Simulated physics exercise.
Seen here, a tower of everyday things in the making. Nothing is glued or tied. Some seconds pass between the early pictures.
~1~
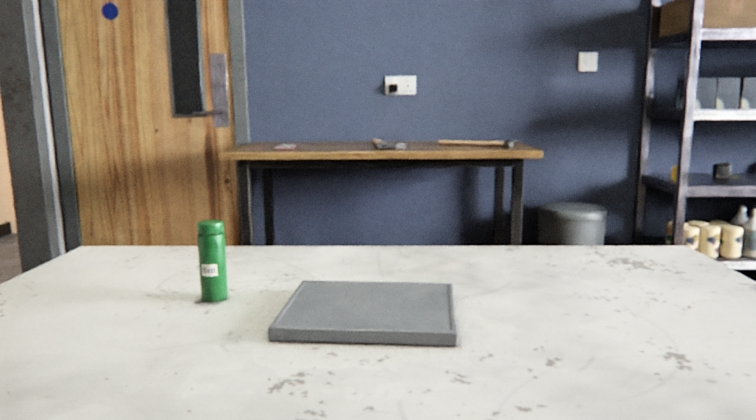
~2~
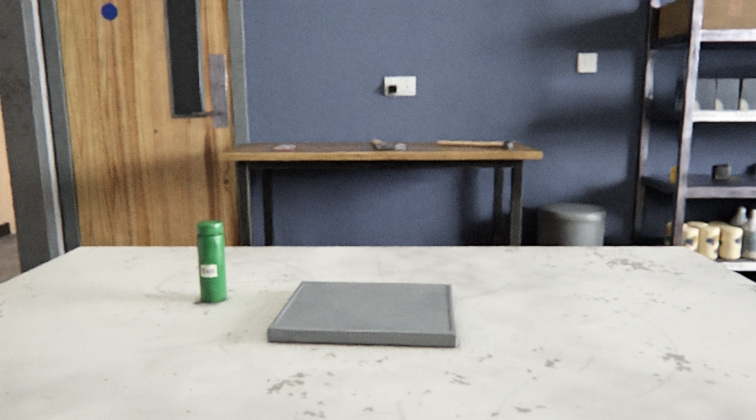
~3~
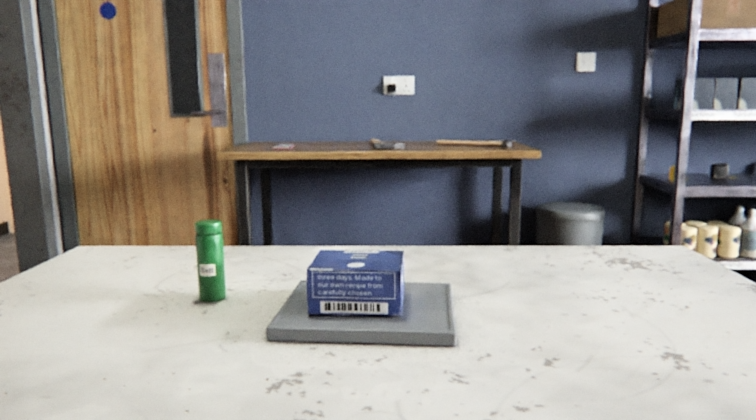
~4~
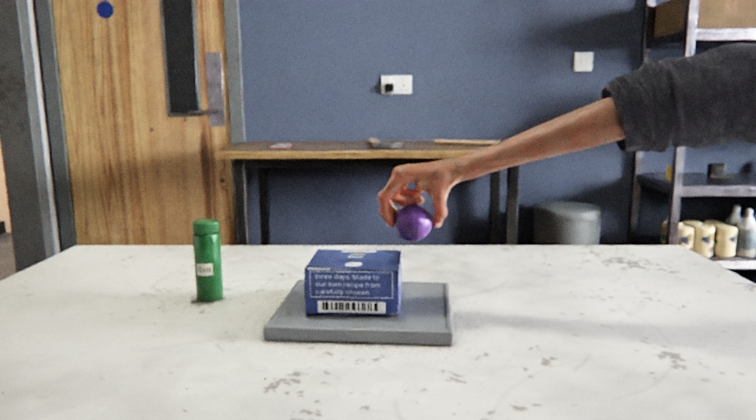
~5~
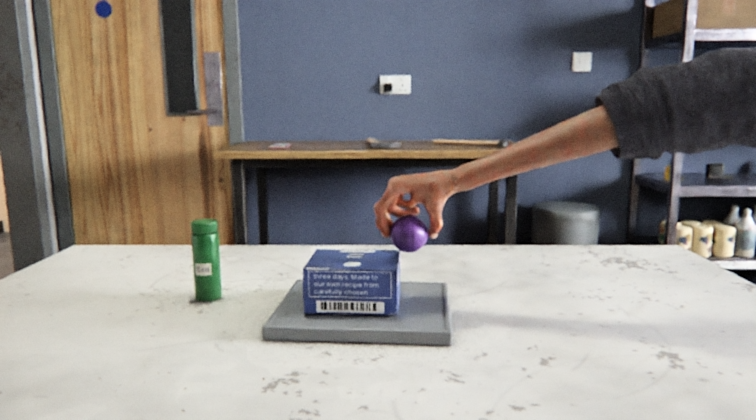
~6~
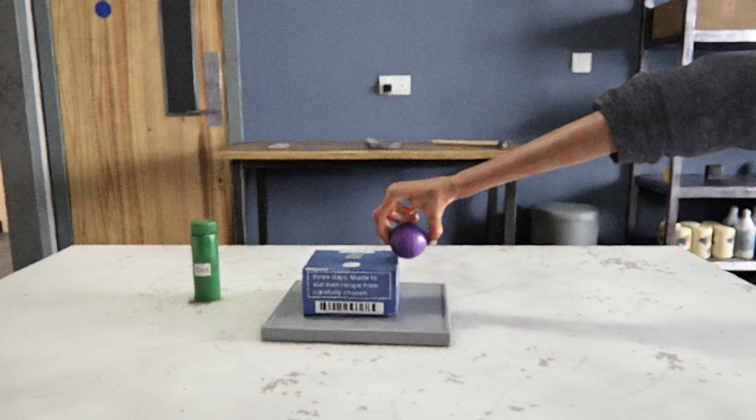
Hand lowering a purple onion onto the right side of a blue box on a grey tray, beside a green shaker.
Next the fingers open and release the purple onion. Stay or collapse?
In the end the pile loses its balance.
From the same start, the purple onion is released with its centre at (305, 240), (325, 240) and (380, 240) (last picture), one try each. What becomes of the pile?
First try: It comes apart; second try: It stays up; third try: It keeps its balance.
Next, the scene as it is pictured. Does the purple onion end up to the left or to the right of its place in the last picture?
To the right.
Then, 0.20 s after the last picture, purple onion rolled a little near (416, 250).
Then, 0.30 s after the last picture, purple onion now fallen.
Then, 0.40 s after the last picture, nothing new.
At rest, fallen, purple onion; the other 3 in place. Seen from the same camera at the end, purple onion near (434, 286). The pile comes apart.
